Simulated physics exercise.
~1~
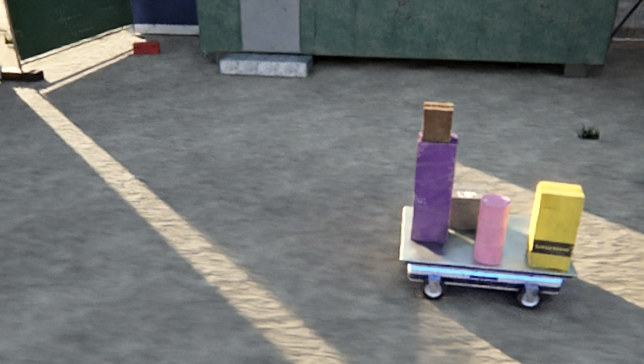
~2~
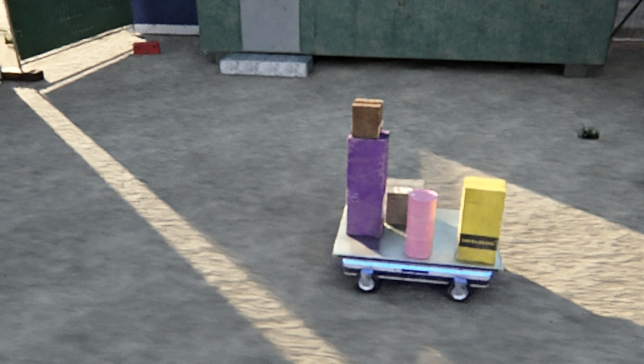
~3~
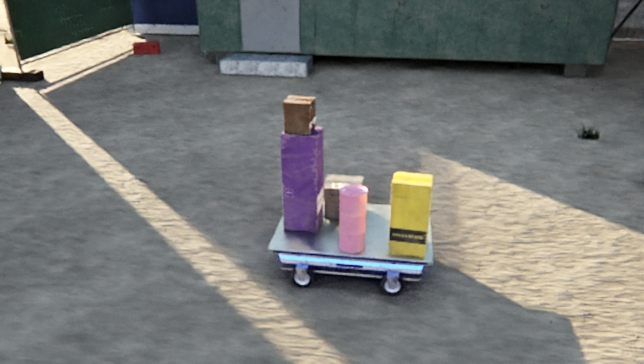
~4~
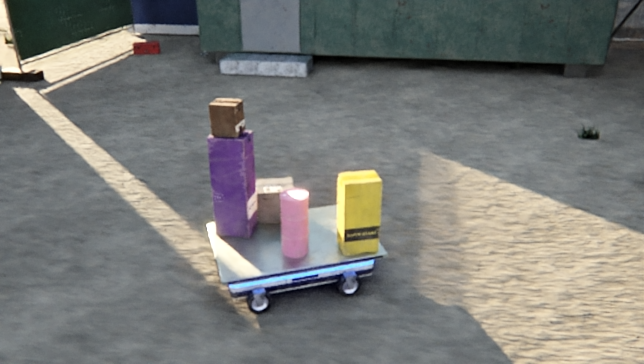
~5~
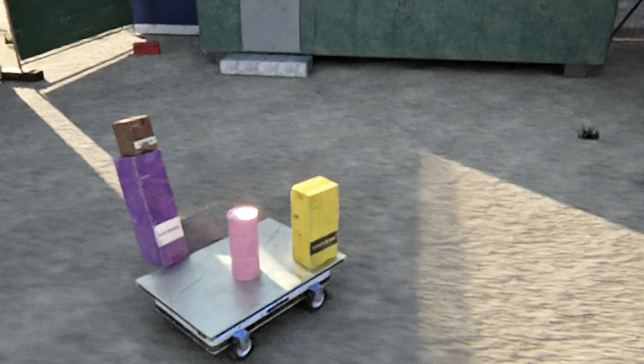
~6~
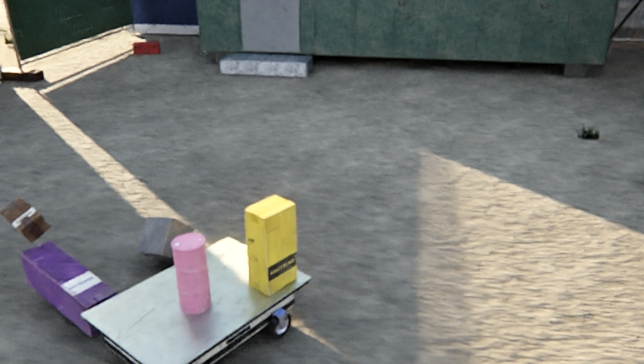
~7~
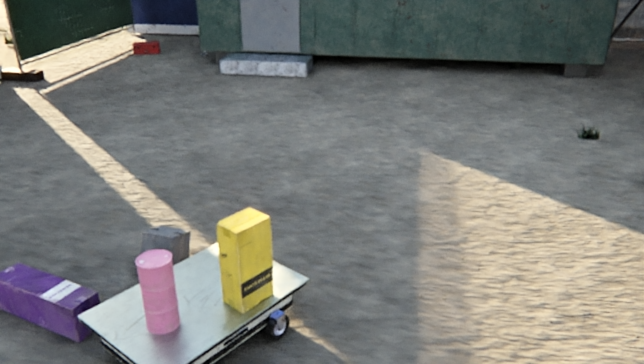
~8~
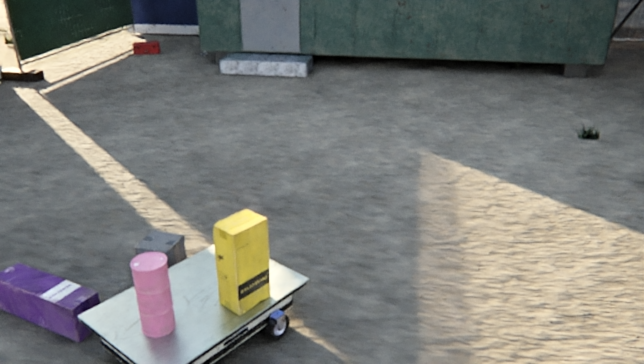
To begin with, a flat wheeled cart rolls left across a paved yard, carrying a purple box with a small brown box on top, a grey parcel, a pink canister and a yellow box. It keeps moving left, then starts to swing round toward the viewer. As it turns, the purple box and brown box lean and the grey parcel slides toward the edge. All three go off the far left side, the purple box landing on its side. The cart stops at the lower left, with the pink canister and yellow box still upright on its deck.
